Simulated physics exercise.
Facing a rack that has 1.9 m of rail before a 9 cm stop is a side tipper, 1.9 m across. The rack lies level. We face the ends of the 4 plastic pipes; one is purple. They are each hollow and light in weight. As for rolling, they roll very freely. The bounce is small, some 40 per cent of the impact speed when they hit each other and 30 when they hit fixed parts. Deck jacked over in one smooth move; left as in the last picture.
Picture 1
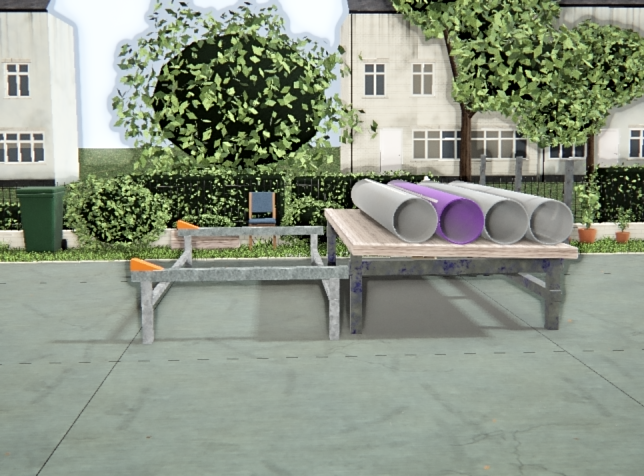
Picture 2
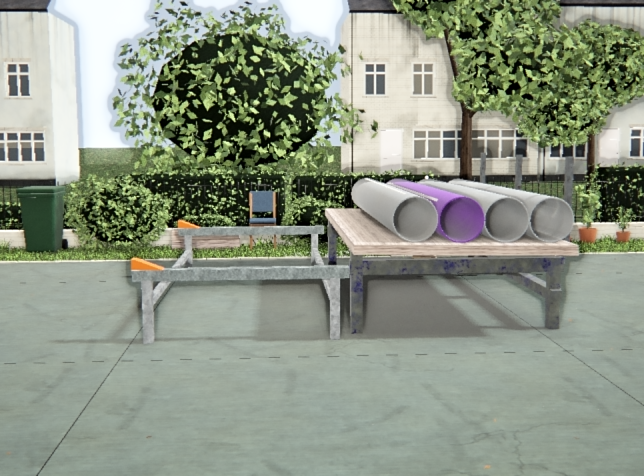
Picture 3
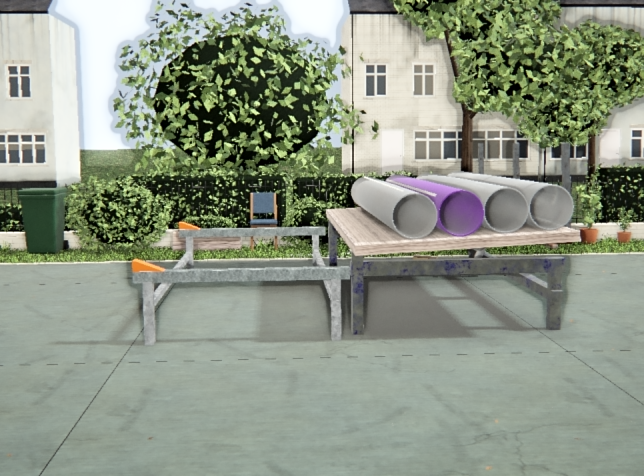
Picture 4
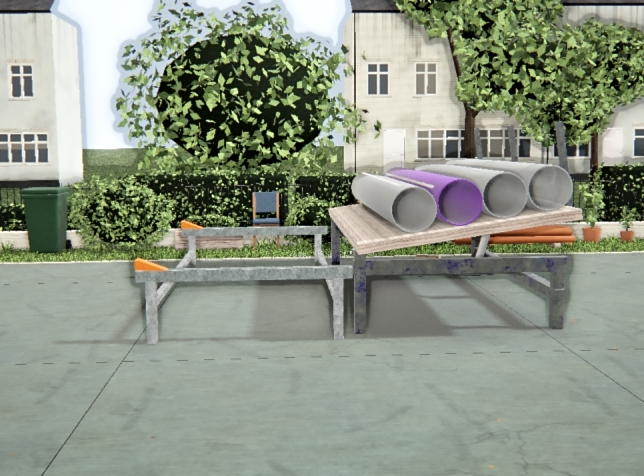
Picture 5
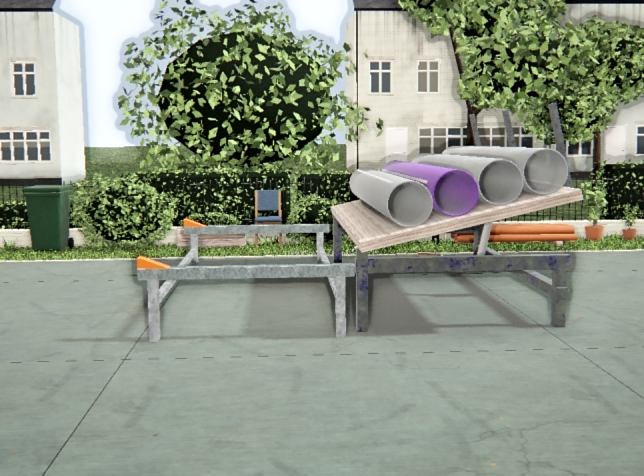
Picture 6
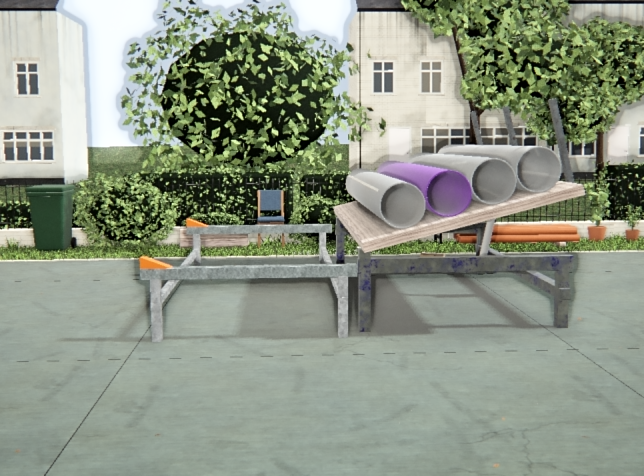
In the video, four plastic pipes, one purple, lie side by side on a wooden deck beside a level metal rack with orange stops. The deck's right side rises smoothly, tilting the deck and pipes down toward the rack at left.
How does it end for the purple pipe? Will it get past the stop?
Gone from the rack.
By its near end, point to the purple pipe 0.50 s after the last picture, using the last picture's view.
Roughly at (403, 206).
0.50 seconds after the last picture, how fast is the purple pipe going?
I'd put it near 1.0 m/s.
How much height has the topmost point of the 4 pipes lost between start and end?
It sits roughly 20 cm lower at the end.
Then, 0.5 s after the last picture, purple is on the deck, 40 cm from the hinge, rolling left; 0 lost over the end.
Then, 1.2 s after the last picture, purple is on the rack, 140 cm from the rack's far end, rolling left; 0 lost over the end.
Then, 1.9 s after the last picture, purple is on the rack, 55 cm from the rack's far end, rolling left; 0 lost over the end.
Then, 2.7 s after the last picture, purple is over the stop and falling; 2 lost over the end.
At rest (7.0 s after the last picture), purple is over the stop, on the ground; 2 lost over the end.
